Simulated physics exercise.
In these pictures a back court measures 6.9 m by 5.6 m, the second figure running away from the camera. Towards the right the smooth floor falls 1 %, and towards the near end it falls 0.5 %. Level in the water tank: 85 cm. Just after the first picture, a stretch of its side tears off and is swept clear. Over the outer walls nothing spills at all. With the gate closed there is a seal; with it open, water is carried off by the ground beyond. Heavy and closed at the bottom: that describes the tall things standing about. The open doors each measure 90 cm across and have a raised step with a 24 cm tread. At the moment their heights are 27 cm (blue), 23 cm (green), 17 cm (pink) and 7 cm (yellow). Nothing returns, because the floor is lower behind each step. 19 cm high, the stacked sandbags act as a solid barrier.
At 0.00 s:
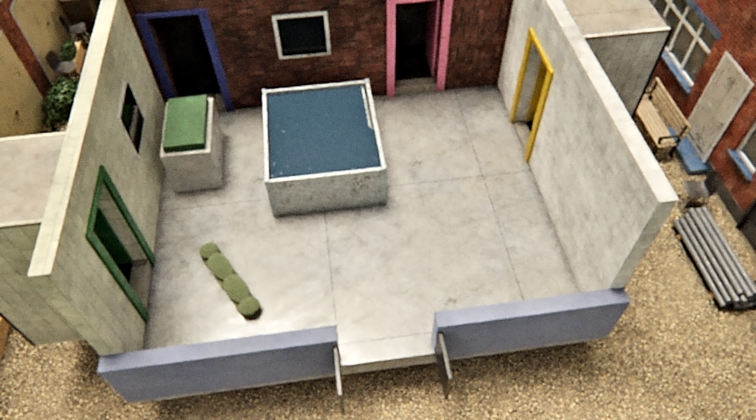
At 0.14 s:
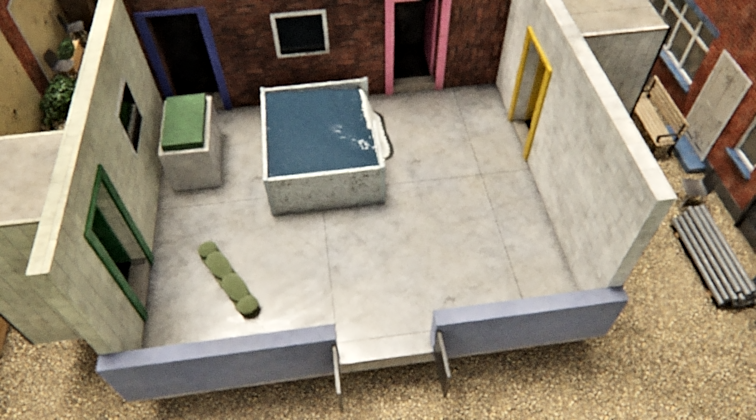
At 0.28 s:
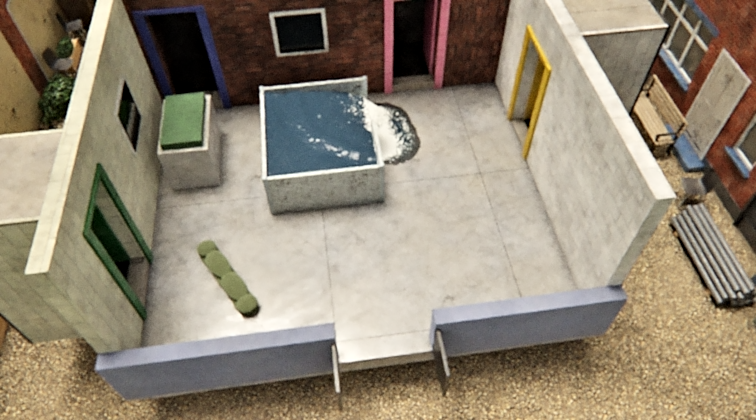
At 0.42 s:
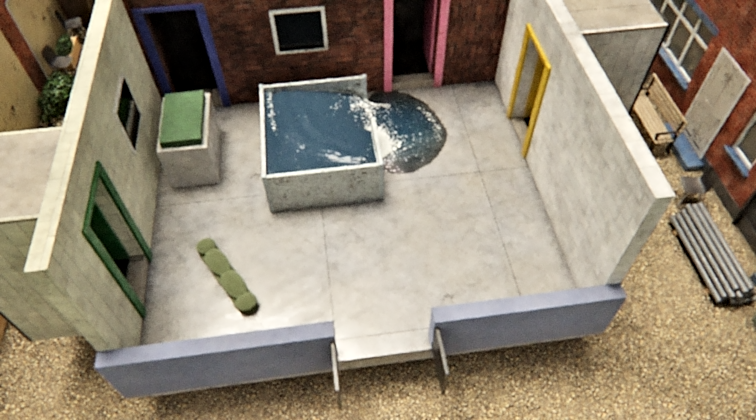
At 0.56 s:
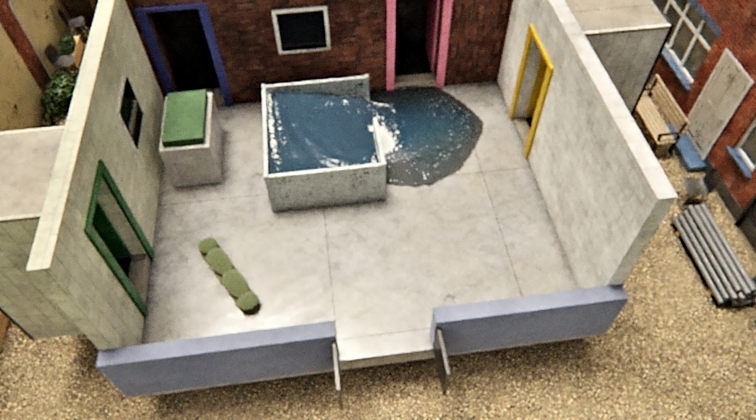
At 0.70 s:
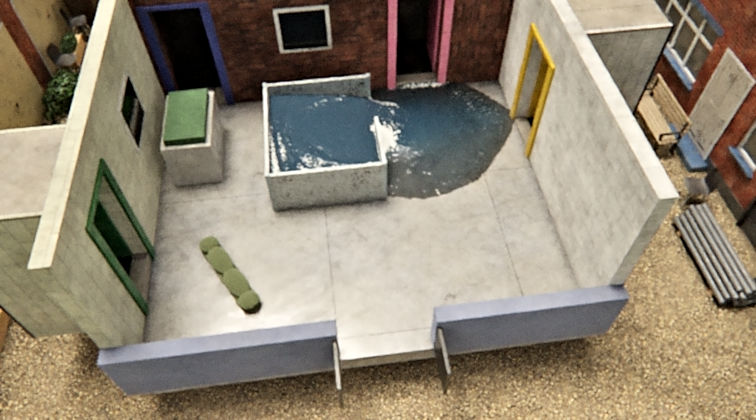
Water bursting through the right side of a raised tank and spreading across a pale courtyard floor between pink and yellow doorways.
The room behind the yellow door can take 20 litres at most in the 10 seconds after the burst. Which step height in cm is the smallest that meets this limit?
A height of roughly 36 cm.
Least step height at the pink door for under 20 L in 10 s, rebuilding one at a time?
I'd raise pink to close to 25 cm.
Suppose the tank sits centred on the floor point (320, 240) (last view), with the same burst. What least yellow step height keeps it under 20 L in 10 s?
Minimum: Approx. 26 cm.
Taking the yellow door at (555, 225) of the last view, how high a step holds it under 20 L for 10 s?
Close to 11.5 cm at the least.
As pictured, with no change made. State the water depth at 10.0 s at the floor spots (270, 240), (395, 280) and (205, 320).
Around 9 cm, 7 cm and 5 cm.
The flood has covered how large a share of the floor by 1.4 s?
About 25 per cent.
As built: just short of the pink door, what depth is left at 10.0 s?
It stands about 8.0 centimetres deep.
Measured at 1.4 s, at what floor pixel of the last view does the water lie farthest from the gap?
In the last picture, around (549, 214).
After 1.4 s water covers 25 % of the floor, deepest (66 cm) near (497, 80); 20 cm at the yellow door, 76 litres in over its 7 cm step.
After 3.0 s water covers 35 % of the floor, deepest (37 cm) near (493, 92); 22 cm at the yellow door, 352 litres in over its 7 cm step.
After 10.0 s water covers 95 % of the floor, deepest (16 cm) near (587, 314); 11 cm at the yellow door, 687 litres in over its 7 cm step.
At the yellow door as built, the water arrived by 0.8 s and peaked near 33 cm at 2.0 s.
Run again over the same 10 s with other heights there, 60 litres in over 30 cm, 6 litres over 40 cm. The limit of 20 litres is kept from about 36 cm up.
